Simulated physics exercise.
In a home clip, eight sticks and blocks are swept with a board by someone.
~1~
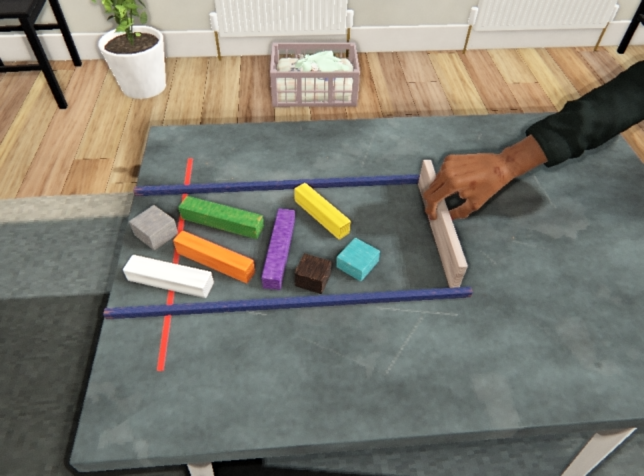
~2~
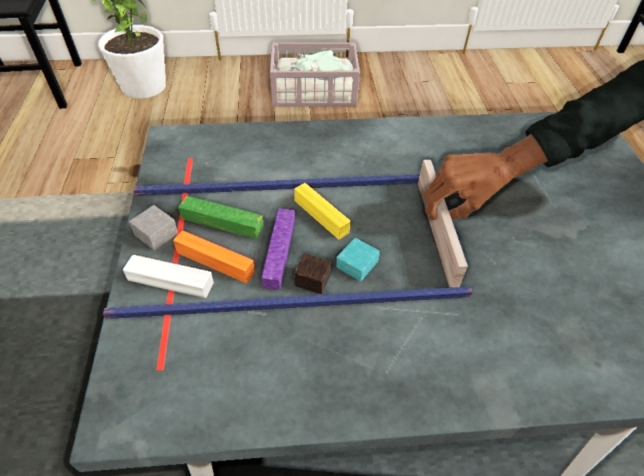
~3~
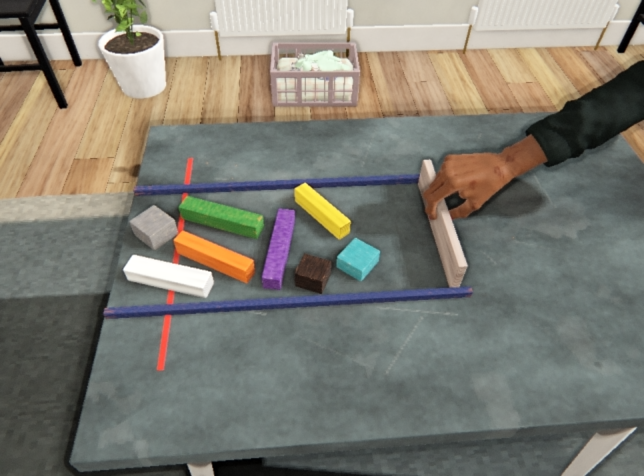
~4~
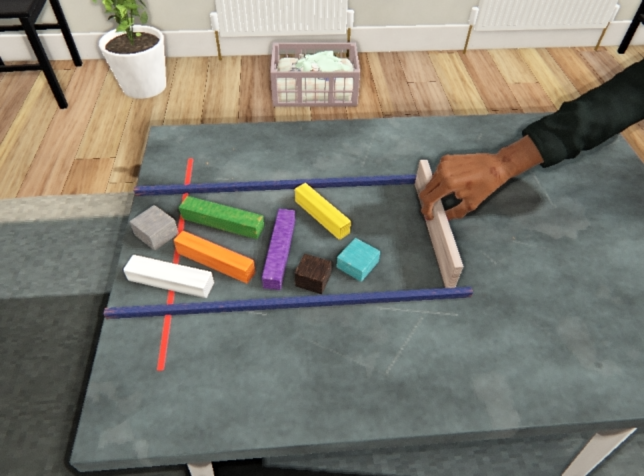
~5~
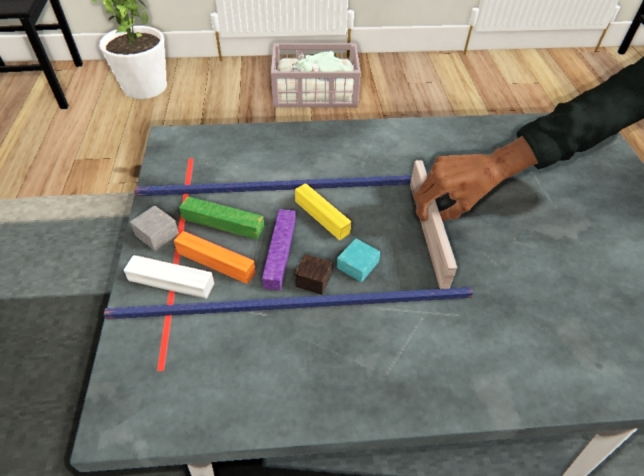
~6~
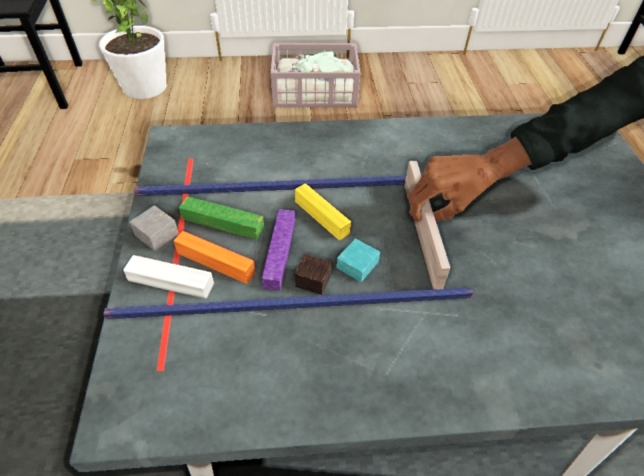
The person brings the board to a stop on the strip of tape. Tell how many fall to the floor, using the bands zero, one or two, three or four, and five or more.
The board is going to sweep off three, or four.
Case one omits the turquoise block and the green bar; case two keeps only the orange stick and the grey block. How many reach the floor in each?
That makes 1 fallen, then 2 fallen in the other try.
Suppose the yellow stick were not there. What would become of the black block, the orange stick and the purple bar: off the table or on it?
Well, the black block is left in place, the orange stick topples off and the purple bar is left in place.
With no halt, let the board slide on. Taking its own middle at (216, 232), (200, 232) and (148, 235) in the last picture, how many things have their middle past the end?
1; 2; 5.
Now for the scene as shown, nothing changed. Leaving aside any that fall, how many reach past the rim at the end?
It totals 1.
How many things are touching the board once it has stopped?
So the total is 3.
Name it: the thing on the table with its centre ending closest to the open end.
It's the green bar that is foremost.
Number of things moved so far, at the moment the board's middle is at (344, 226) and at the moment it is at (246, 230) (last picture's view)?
I get 3 at the one place and 8 at the other.
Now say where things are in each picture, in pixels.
Grey block (154, 228); white stick (169, 276); orange stick (214, 257); board (440, 220); tape (178, 246), in the first picture.
White stick (169, 276); turquoise block (358, 259), in the second picture.
Orange stick (214, 256); purple bar (279, 248), in the third picture.
Grey block (154, 228); green bar (222, 217), in the fourth picture.
White stick (170, 277); black block (313, 274), in the fifth picture.
Grey block (154, 228); white stick (169, 277); orange stick (214, 257); board (424, 222); tape (178, 246), in the sixth picture.
Soon after, none off yet; grey block at rest near (154, 228); white stick at rest near (169, 277); orange stick at rest near (214, 257).
Then, none off yet; grey block at rest near (153, 227); white stick at rest near (169, 277); orange stick moved a little near (192, 255).
Further on, none off yet; grey block tipped a little near (116, 219); white stick moved a little near (126, 282); orange stick moved about its own width near (147, 250).
At rest, the number that fall off is three or four; fallen, orange stick, white stick and grey block.
